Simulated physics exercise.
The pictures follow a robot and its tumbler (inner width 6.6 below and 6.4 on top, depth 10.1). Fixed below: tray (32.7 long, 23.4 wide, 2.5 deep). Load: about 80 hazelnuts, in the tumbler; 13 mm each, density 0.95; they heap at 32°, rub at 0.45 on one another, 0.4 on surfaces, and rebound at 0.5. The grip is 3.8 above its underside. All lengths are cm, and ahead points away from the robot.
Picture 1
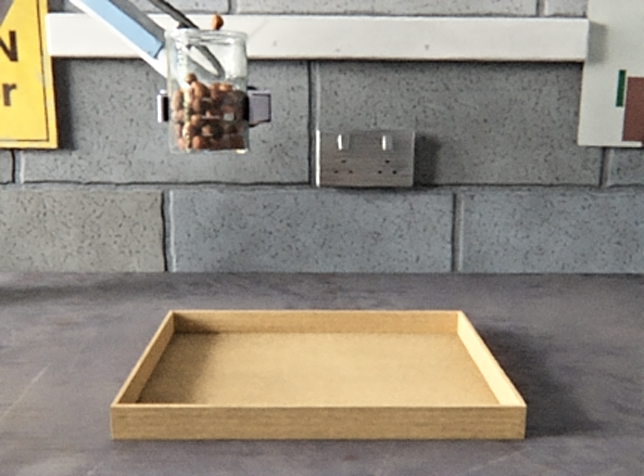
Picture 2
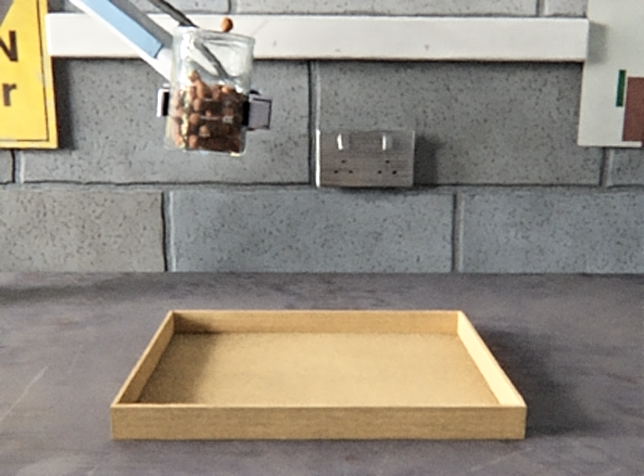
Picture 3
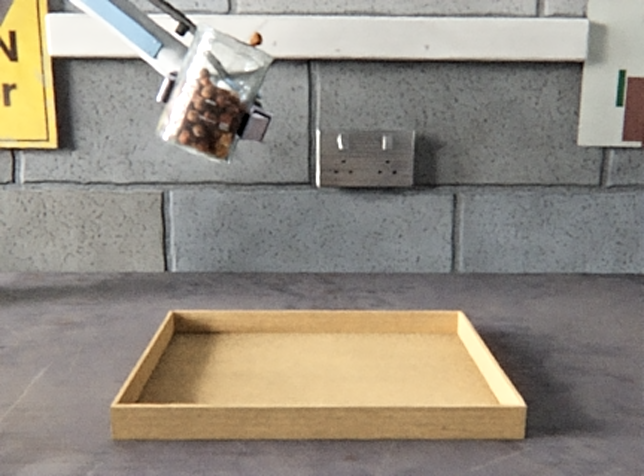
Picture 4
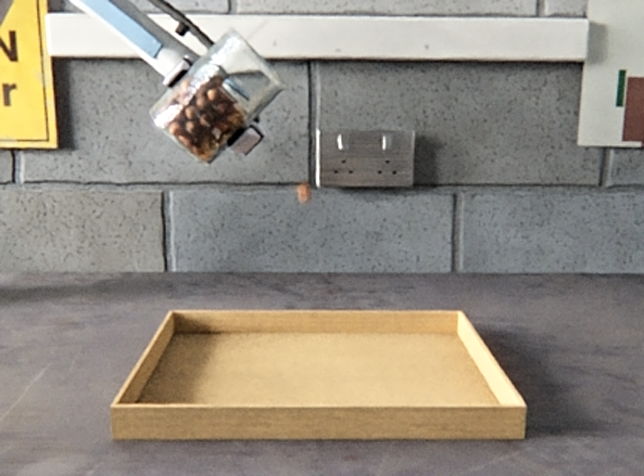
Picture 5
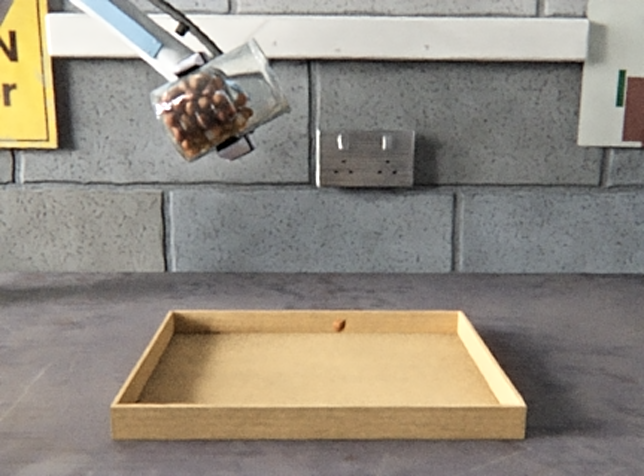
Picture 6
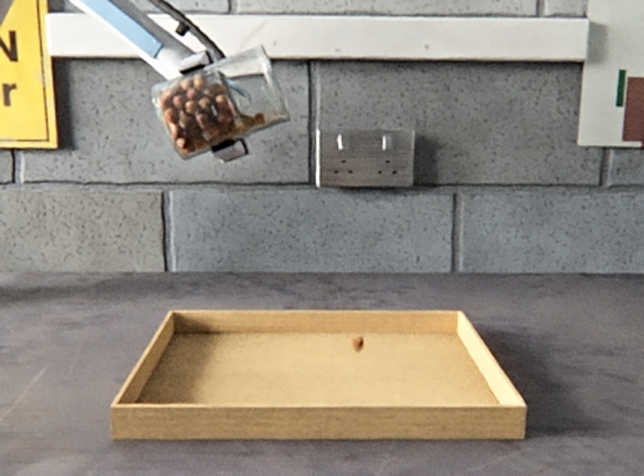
We see a robot gripper holding a clear container of hazelnuts above a wooden tray and tilting it steadily to the right, as one nut drops from the top into the tray and the rest shift inside the container.
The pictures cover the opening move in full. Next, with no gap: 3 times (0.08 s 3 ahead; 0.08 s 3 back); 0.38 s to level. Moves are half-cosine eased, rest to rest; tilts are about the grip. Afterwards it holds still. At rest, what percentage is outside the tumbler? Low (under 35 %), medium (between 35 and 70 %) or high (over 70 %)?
Outside the tumbler the share is low, under 35 %.
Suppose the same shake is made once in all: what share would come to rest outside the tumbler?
It would be near 10 per cent.
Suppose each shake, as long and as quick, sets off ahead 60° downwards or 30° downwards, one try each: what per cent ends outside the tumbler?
Some 0 and 10 per cent.
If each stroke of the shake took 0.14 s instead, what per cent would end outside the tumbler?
In that case some 5 per cent.
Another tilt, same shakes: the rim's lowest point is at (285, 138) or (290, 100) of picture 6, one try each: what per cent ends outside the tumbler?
Some 60 and 5 per cent.
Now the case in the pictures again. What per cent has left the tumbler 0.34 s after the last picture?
About 10 per cent by then.
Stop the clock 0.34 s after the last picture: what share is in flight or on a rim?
Roughly 6 per cent.
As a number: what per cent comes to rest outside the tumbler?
Roughly 20 per cent.
Then, 0.34 s later, tilted 69° forward, highest piece 27 above the table; 78 in the tumbler, 2 in the tray, 5 in flight or on a rim.
Then, 0.69 s later, tilted 29° forward, highest piece 30 above the table; 70 in the tumbler, 13 in the tray, 1 on the table or floor, 1 in flight or on a rim.
Then, 1.06 s later, level, highest piece 29 above the table; 70 in the tumbler, 13 in the tray, 2 on the table or floor.
Then, 2.11 s later, level, highest piece 29 above the table; 70 in the tumbler, 13 in the tray, 2 on the table or floor.
At rest, 70 in the tumbler, 13 in the tray, 2 on the table or floor. That is 18 % outside the tumbler.
